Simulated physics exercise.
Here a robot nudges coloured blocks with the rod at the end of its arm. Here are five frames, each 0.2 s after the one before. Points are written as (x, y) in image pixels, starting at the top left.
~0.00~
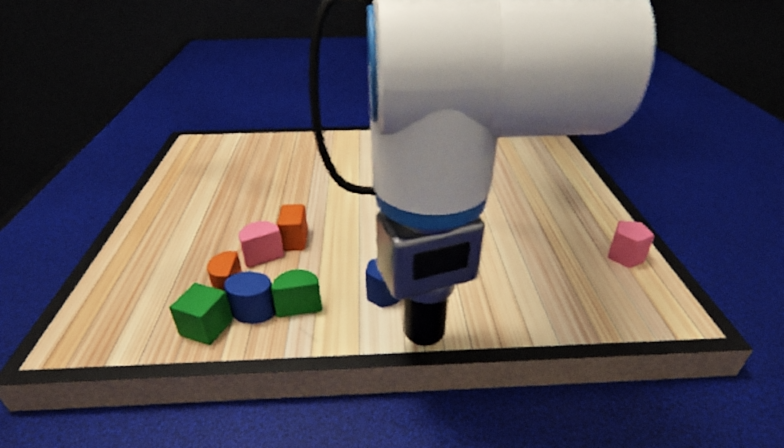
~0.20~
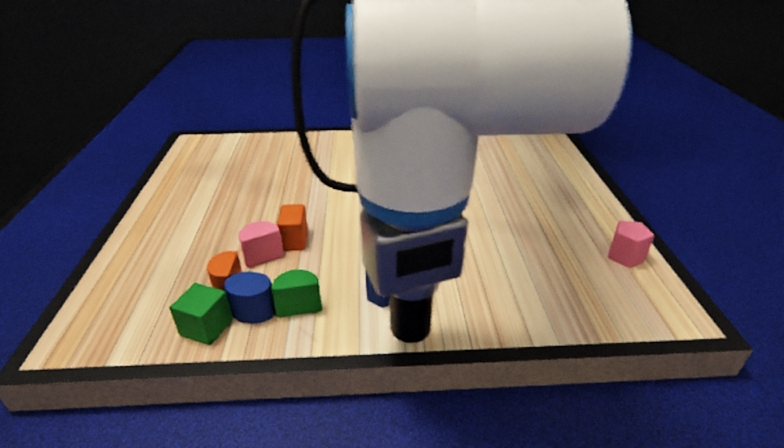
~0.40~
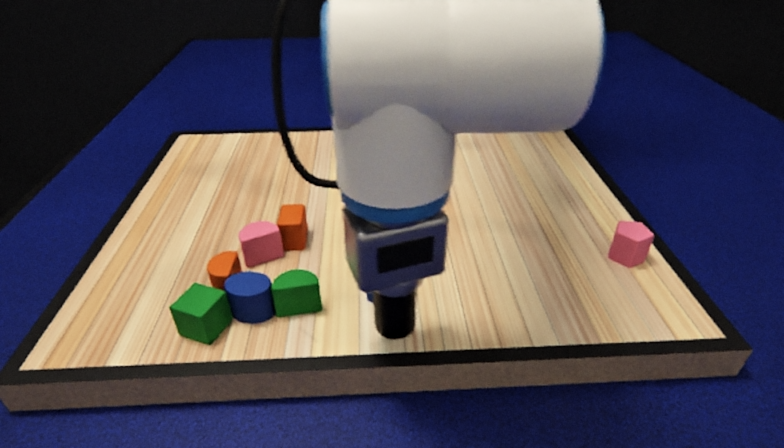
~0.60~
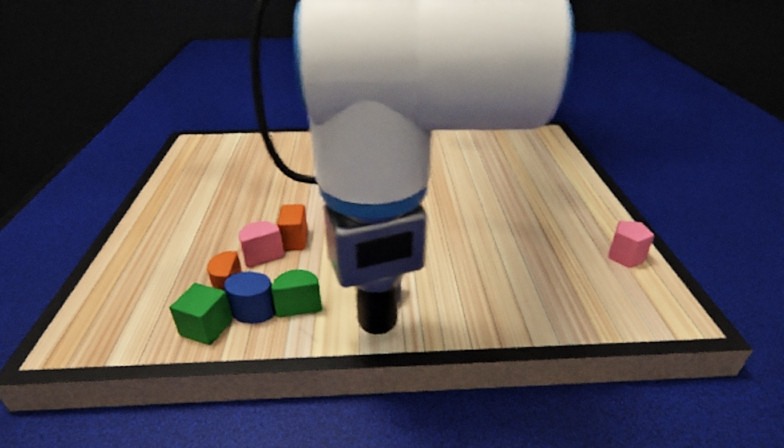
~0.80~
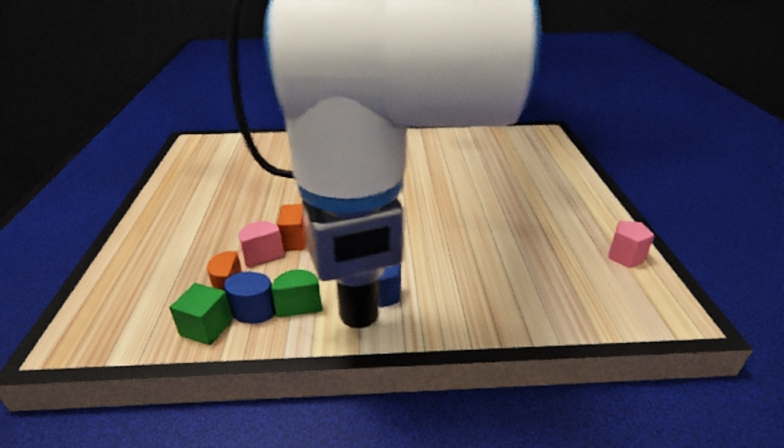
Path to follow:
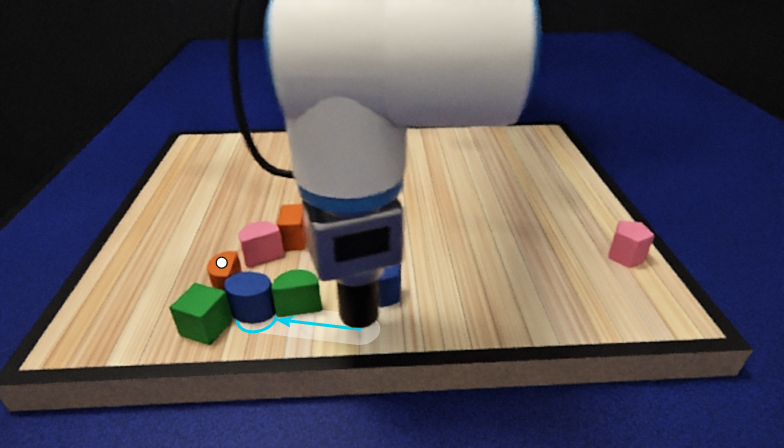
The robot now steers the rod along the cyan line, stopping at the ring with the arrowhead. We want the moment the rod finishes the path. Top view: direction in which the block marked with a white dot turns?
It goes round the way clock hands do.
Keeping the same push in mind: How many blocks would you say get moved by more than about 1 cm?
The push moves three or more blocks more than 1 cm.
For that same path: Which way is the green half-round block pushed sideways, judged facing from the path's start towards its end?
It is displaced to the right.
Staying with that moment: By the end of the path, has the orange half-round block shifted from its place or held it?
Moved.
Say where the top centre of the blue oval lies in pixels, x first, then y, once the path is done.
The centre of its top will be at (221, 275).
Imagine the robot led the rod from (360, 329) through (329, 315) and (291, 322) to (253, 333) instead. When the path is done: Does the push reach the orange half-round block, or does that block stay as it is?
Shifted.
Drawn move, from (360, 329) to (257, 317); the dot is on the orange half-round block.
What follows on the original path. One third of the way, rod (323, 311); nothing pushed yet.
Two thirds of the way, rod (288, 307); blue oval (244, 280), turned 15° anticlockwise; green half-round block (291, 270).
At the end, rod (254, 303); green square piece (194, 300); orange half-round block (211, 259), turned 60° clockwise; blue oval (221, 275), turned 20° anticlockwise; green half-round block (289, 269), turned 10° clockwise.
